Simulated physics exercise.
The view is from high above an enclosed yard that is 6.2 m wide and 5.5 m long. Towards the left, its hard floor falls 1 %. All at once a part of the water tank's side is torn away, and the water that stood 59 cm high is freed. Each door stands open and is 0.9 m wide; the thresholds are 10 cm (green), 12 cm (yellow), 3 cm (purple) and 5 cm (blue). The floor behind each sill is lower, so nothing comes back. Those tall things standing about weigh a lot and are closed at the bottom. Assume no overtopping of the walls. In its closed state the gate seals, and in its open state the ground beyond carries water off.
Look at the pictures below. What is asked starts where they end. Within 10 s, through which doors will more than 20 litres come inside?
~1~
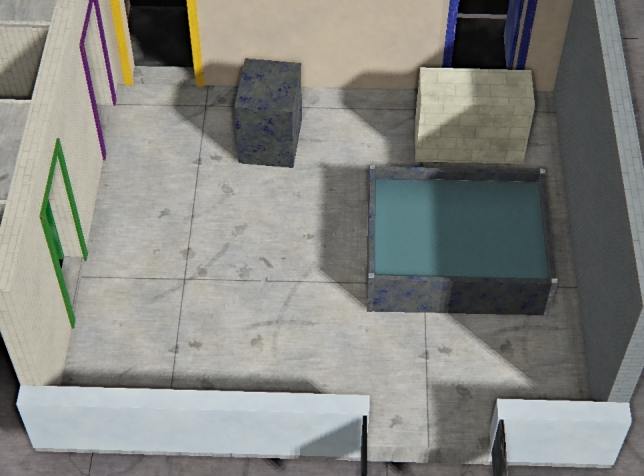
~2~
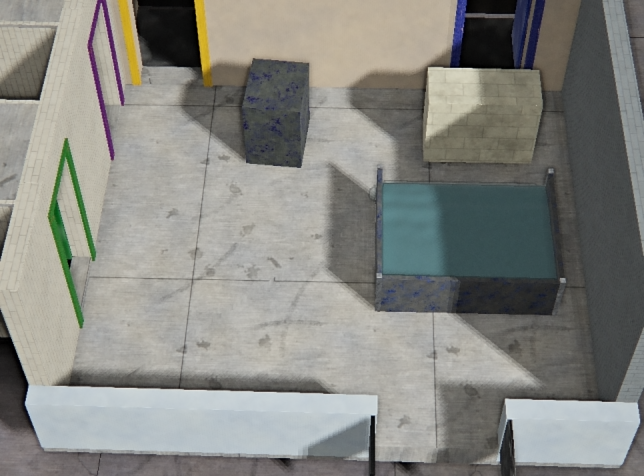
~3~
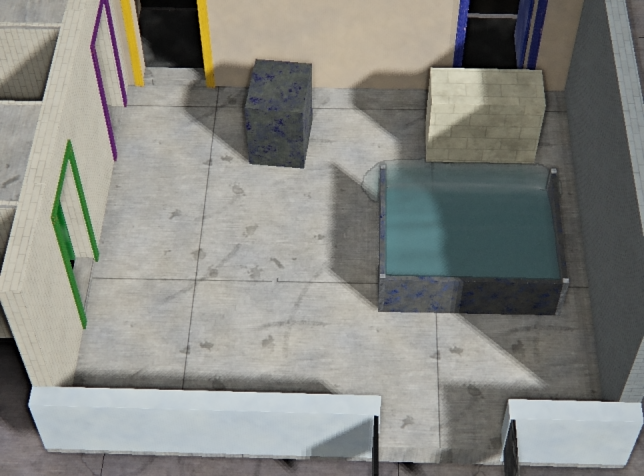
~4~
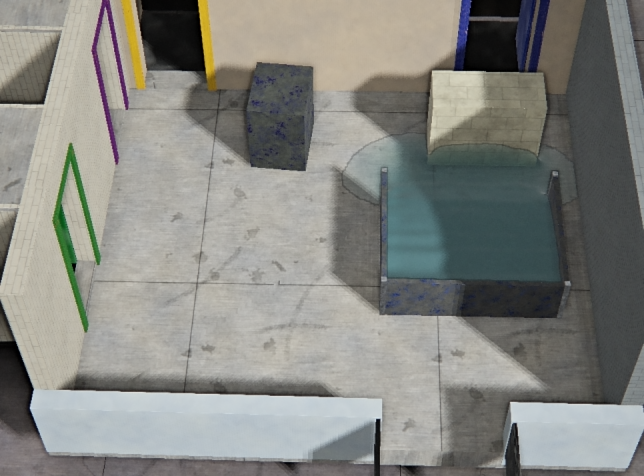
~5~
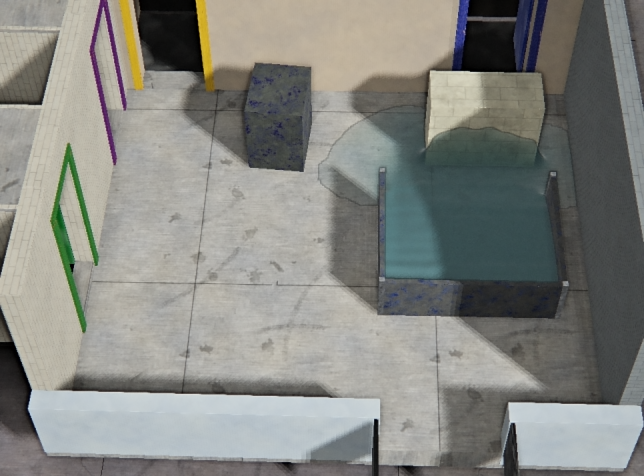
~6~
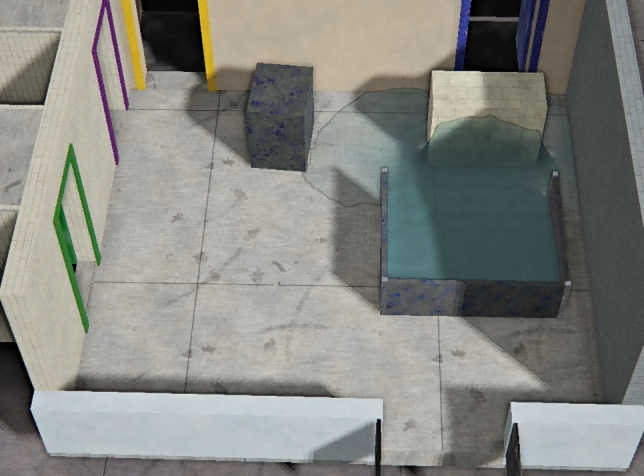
In order: Green door: Fails to top it; yellow door: Fails to top it; purple door: Tops it; blue door: Tops it.
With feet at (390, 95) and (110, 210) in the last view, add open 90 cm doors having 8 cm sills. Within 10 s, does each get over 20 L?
In turn: Over, not over.
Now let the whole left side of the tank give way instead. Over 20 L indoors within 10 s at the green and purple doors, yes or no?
Measured against that limit, green comes out beyond it and purple comes out beyond it.
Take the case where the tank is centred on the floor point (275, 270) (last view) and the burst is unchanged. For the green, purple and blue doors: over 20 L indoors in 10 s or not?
Result - green door does not exceed it, purple door exceeds it, blue door exceeds it.
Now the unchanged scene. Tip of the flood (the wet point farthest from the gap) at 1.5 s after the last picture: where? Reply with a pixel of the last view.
(131, 90).
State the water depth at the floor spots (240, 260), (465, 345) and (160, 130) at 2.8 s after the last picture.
Around 1 cm, 0 cm and 2 cm.
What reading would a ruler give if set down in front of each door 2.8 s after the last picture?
Depths in centimetres - green: 0, yellow: 6, purple: 12, blue: 11.
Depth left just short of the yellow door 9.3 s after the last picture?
Around 5.5 cm there.
Then, 0.7 s after the last picture water covers 20 % of the floor and is deepest (43 cm) near (572, 183); green door not reached, yellow door not reached, purple door not reached, blue door 5 cm at the sill, 0 L in.
Then, 1.5 s after the last picture water covers 40 % of the floor and is deepest (31 cm) near (332, 102); green door not reached, yellow door 4 cm at the sill, 0 L in, purple door 3 cm at the sill, 0 L in, blue door 17 cm at the sill, 14 L in.
Then, 2.8 s after the last picture water covers 55 % of the floor and is deepest (22 cm) near (459, 94); green door not reached, yellow door 6 cm at the sill, 0 L in, purple door 12 cm at the sill, 61 L in, blue door 11 cm at the sill, 53 L in.
Then, 5.3 s after the last picture water covers 85 % of the floor and is deepest (15 cm) near (434, 94); green door 6 cm at the sill, 0 L in, yellow door 5 cm at the sill, 1 L in, purple door 9 cm at the sill, 137 L in, blue door 11 cm at the sill, 112 L in.
Then, 9.3 s after the last picture water covers 95 % of the floor and is deepest (10 cm) near (95, 285); green door 10 cm at the sill, 0 L in, yellow door 5 cm at the sill, 1 L in, purple door 8 cm at the sill, 195 L in, blue door 7 cm at the sill, 166 L in.
